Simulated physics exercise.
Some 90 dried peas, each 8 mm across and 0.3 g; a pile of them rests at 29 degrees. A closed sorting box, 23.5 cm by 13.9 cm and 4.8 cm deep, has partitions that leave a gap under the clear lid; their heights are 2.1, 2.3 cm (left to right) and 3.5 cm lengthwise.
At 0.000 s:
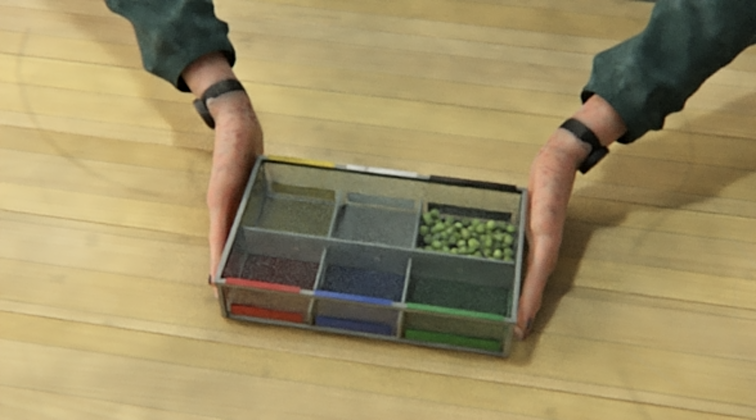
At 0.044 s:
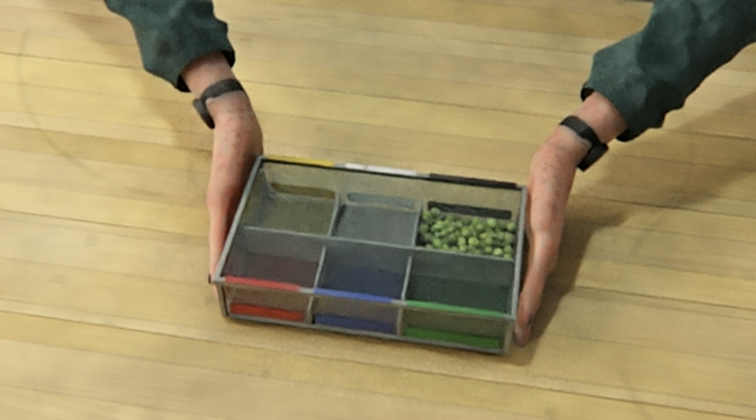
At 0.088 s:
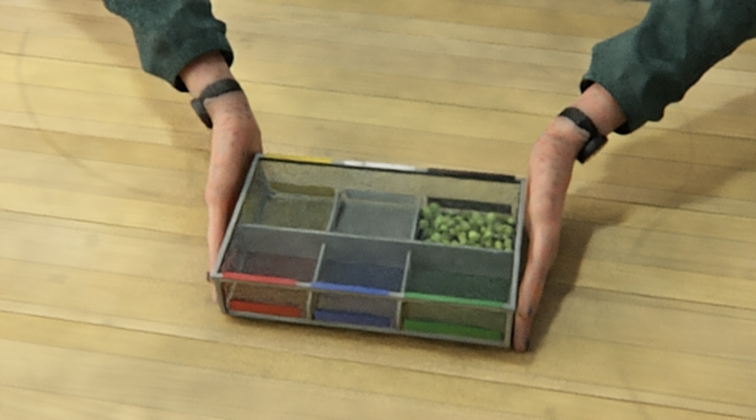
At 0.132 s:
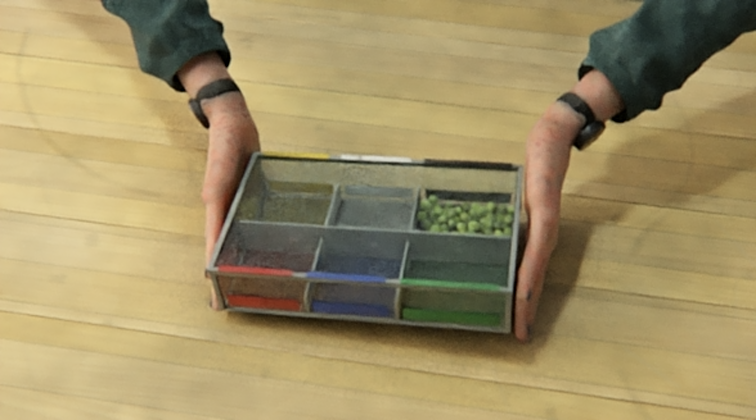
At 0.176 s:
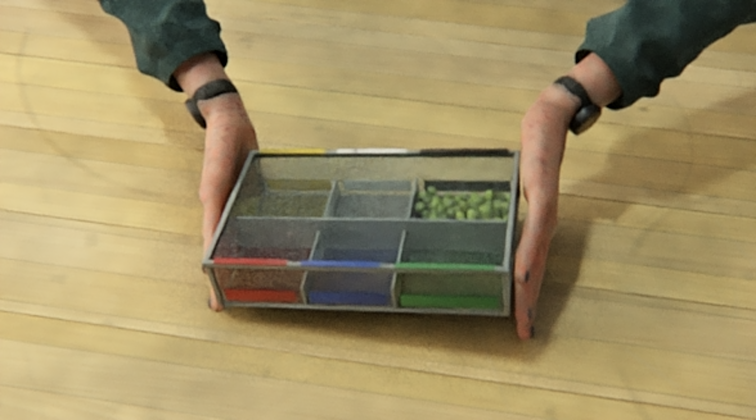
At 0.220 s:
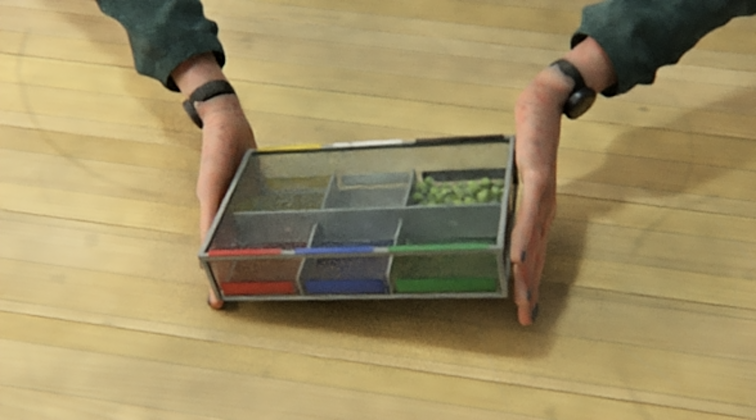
In this clip, two hands hold a clear-lidded sorting box with six colour-marked compartments above a wooden surface and tilt it slightly, raising its right side, while the green peas stay in the black-marked compartment at back right.
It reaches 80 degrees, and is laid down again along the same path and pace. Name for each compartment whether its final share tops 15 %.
Red compartment: No; blue compartment: No; green compartment: No; yellow compartment: Yes; white compartment: Yes; black compartment: Yes.
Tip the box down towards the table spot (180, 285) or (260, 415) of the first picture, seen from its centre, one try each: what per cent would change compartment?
Some 55 and 30 per cent.
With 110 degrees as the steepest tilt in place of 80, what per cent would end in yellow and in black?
In that case yellow 85; black 10.
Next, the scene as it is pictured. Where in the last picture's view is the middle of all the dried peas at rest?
Around (424, 224).
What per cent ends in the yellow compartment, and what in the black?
Yellow 25, black 55.
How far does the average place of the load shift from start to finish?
Some 7.5 cm.
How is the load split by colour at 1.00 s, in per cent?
Red 0, blue 0, green 0, yellow 5, white 5, black 90.
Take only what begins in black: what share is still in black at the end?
About 60 per cent.
After 1.00 s, tilt 80 degrees; yellow 5 %, white 5 %, black 90 %.
After 1.52 s, tilt 34 degrees; yellow 25 %, white 20 %, black 55 %.
After 2.10 s, tilt 0 degrees; yellow 25 %, white 20 %, black 55 %.
In the end, at 2.7 s, red 0 %, blue 0 %, green 0 %, yellow 25 %, white 20 %, black 55 %.
